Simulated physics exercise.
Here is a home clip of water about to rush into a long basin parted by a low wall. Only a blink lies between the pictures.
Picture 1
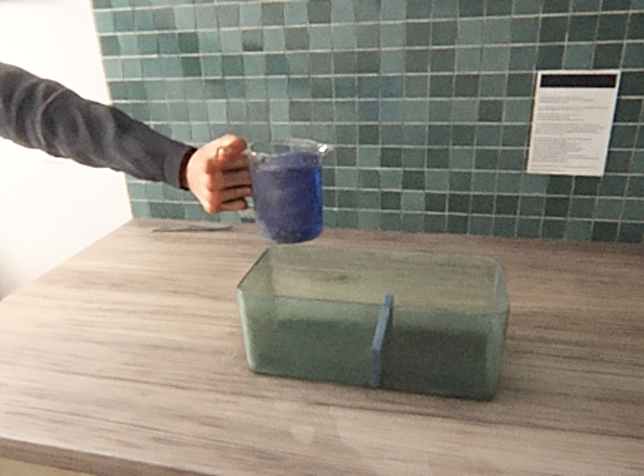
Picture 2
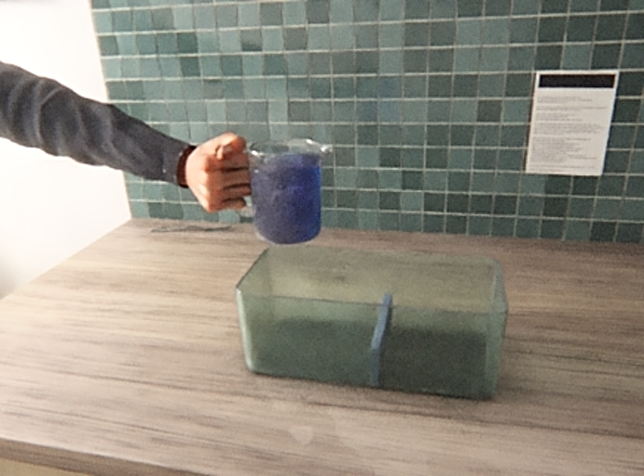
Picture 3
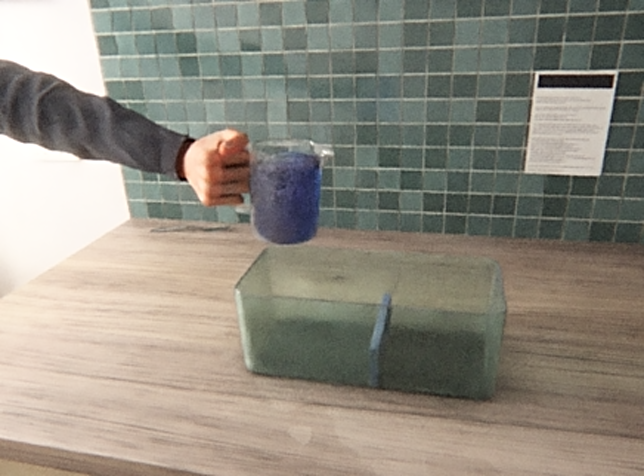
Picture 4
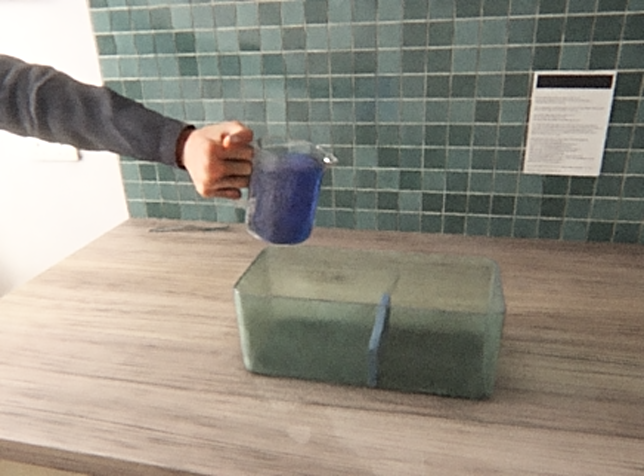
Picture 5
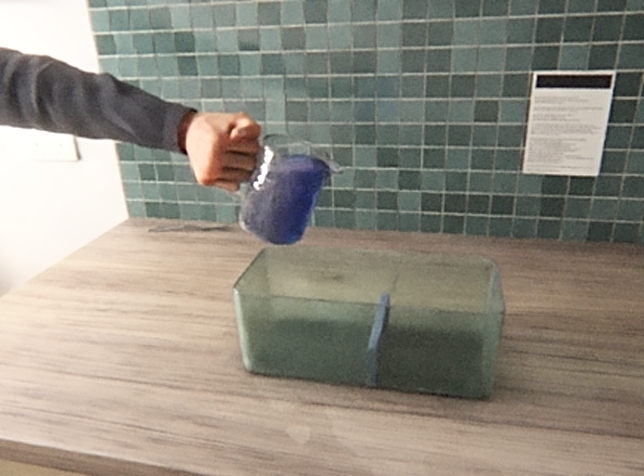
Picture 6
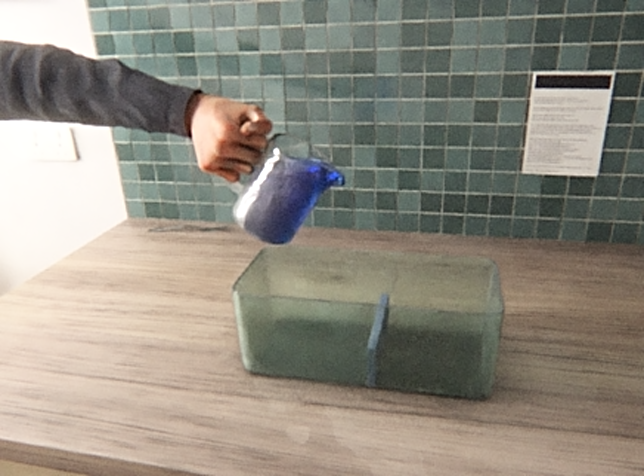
On a wooden counter, a hand tilts a jug of blue liquid rightward above a divided basin.
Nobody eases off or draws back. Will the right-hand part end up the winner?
No, it is the left-hand part.
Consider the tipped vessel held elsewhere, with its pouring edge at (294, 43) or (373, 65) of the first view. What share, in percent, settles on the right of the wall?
First about 10, then 85 per cent.
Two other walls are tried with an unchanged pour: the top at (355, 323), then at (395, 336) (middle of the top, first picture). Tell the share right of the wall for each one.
I'd expect near 95 percent the first time and near 20 percent the next.
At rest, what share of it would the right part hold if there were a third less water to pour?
My estimate is about 5 percent.
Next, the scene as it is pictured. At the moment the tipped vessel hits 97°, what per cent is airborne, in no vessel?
Near 20 parts in a hundred.
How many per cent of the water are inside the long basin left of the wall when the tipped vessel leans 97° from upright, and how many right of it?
Roughly 5 per cent on the left, roughly 15 per cent on the right.
A moment on, the tilt is 97° and 59 per cent is still to pour, 6 is left of the wall and 15 right of it.
Next, the tilt is 113° and 12 per cent is still to pour, 47 is left of the wall and 31 right of it.
Then the tilt is 113° and 1 per cent is still to pour, 65 is left of the wall and 32 right of it.
Later the tilt is 113° and 0 per cent is still to pour, 66 is left of the wall and 33 right of it.
In the end 66 per cent lies left of the wall, 33 right of it and 1 outside.
